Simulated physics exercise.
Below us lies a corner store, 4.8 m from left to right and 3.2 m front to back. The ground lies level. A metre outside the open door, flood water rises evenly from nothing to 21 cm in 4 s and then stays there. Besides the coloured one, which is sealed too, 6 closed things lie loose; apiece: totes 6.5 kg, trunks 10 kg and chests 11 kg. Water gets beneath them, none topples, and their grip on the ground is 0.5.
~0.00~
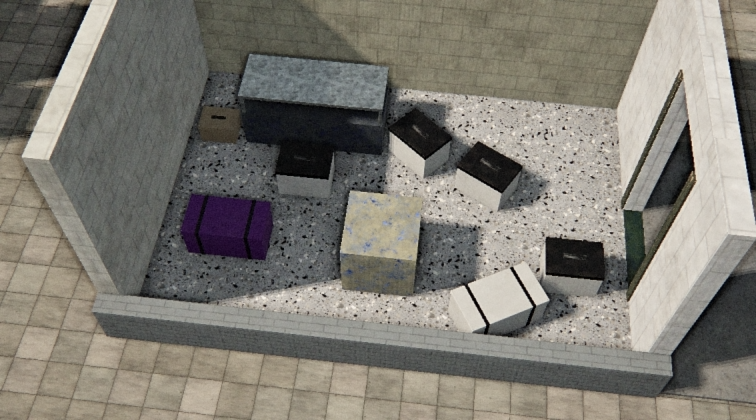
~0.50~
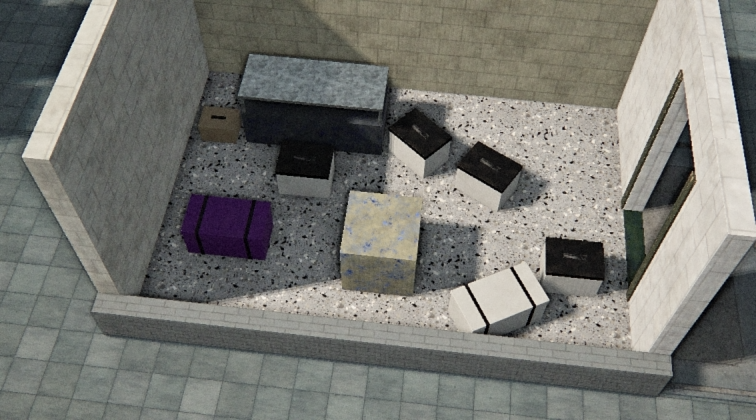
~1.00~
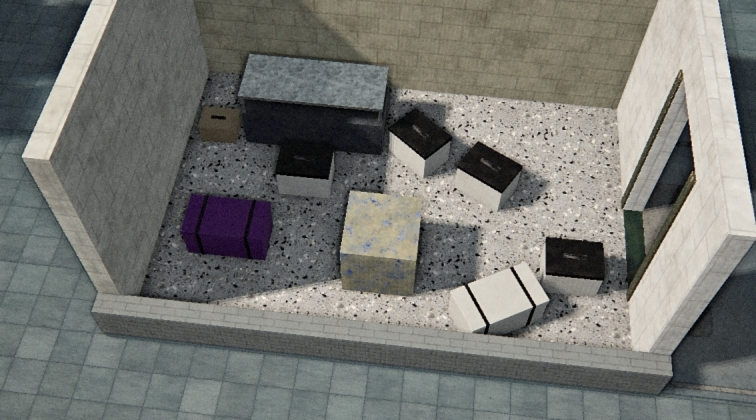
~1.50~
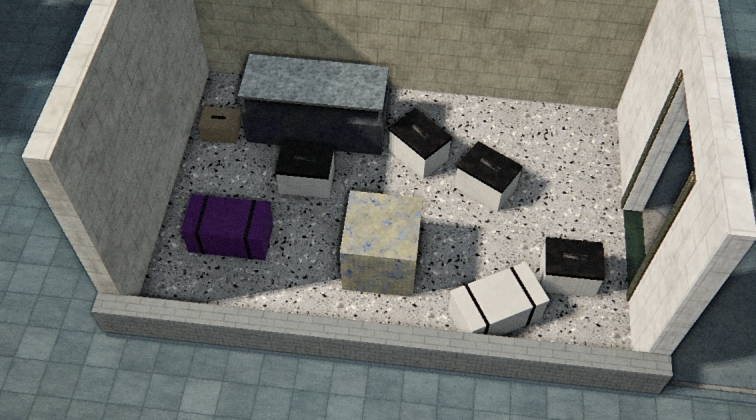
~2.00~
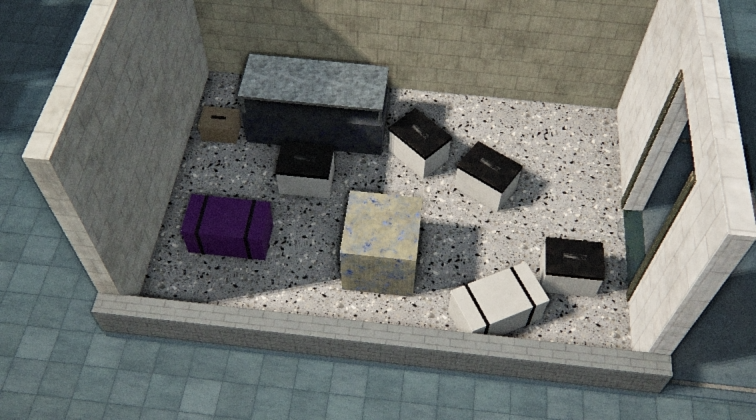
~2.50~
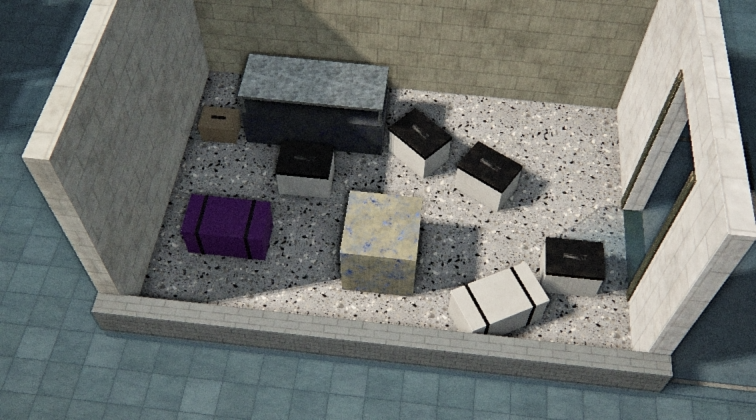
We see a roofless room from above, with a purple trunk, a pale strapped box and other boxes on a speckled floor; the paving outside turns bluish, then the doorway at right does too, while the objects stay still.
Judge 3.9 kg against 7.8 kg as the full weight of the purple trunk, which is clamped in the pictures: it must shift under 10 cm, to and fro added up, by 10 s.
Verdict: Neither weight holds it.
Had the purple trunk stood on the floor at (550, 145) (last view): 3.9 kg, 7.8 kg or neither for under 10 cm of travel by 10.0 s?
Neither holds.
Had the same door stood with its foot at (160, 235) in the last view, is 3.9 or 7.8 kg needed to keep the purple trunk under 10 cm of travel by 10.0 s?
Then neither weight holds it.
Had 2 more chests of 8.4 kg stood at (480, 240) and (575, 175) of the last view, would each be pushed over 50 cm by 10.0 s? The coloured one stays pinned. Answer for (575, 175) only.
It is under.
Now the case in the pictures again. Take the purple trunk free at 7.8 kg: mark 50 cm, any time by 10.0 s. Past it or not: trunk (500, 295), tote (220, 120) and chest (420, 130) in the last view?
In turn: More, less, past it.
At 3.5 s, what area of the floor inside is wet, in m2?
Some 2.5 m2.
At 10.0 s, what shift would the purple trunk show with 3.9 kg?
Roughly 20 cm.
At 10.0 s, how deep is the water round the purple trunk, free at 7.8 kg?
About 9 cm.
After 3.5 s the purple trunk would be 0 cm from its start with 3.9 kg and 0 cm from its start with 7.8 kg; 0 cm of water round it then.
After 4.5 s the purple trunk would be 0 cm from its start with 3.9 kg and 0 cm from its start with 7.8 kg; 0 cm of water round it then.
After 7.0 s the purple trunk would be 8 cm from its start with 3.9 kg and 6 cm from its start with 7.8 kg; 2 cm of water round it then.
After 10.0 s the purple trunk would be 18 cm from its start with 3.9 kg and 15 cm from its start with 7.8 kg; 9 cm of water round it then.
